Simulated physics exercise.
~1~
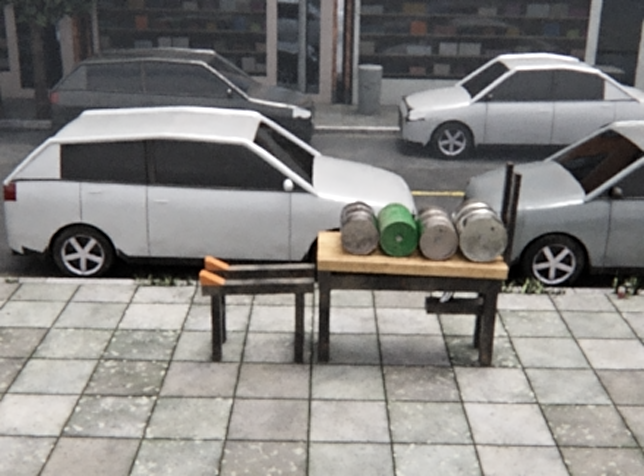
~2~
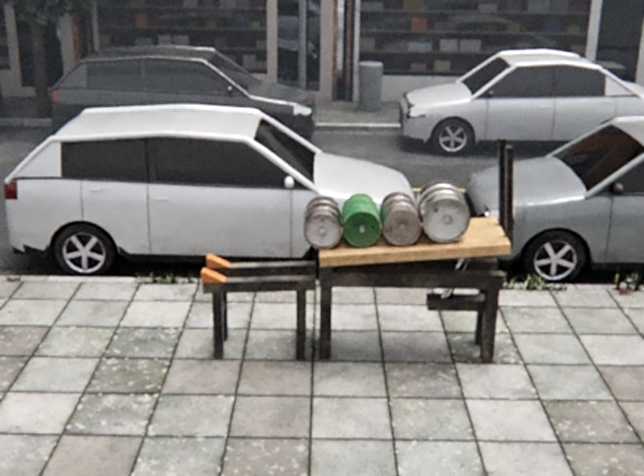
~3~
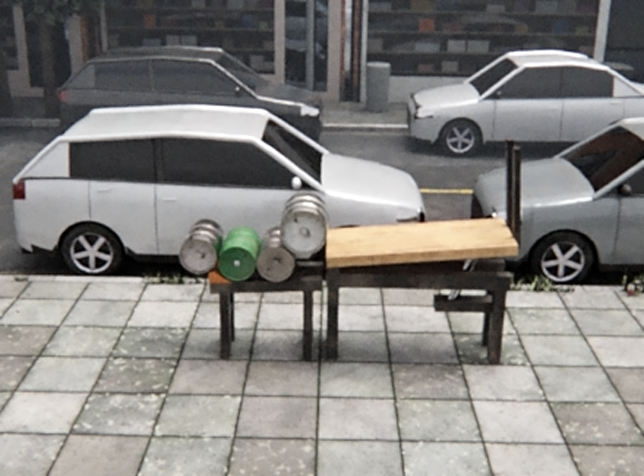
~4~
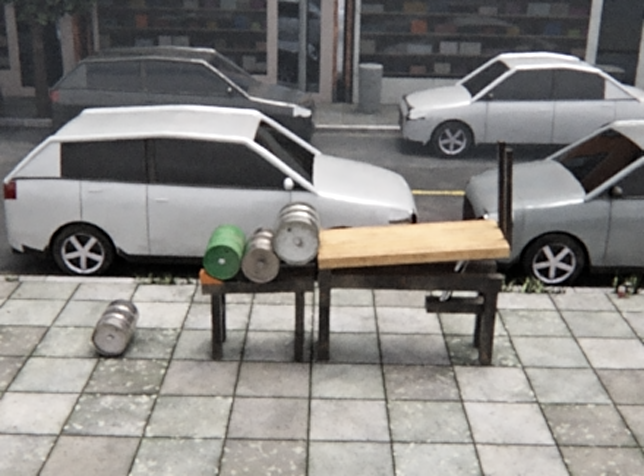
A wooden deck holding four small kegs tilted down to the left beside parked cars, and the kegs rolled onto a dark rack; the leading silver one went over the far end onto the paving, while the green one stayed on the rack with two others.
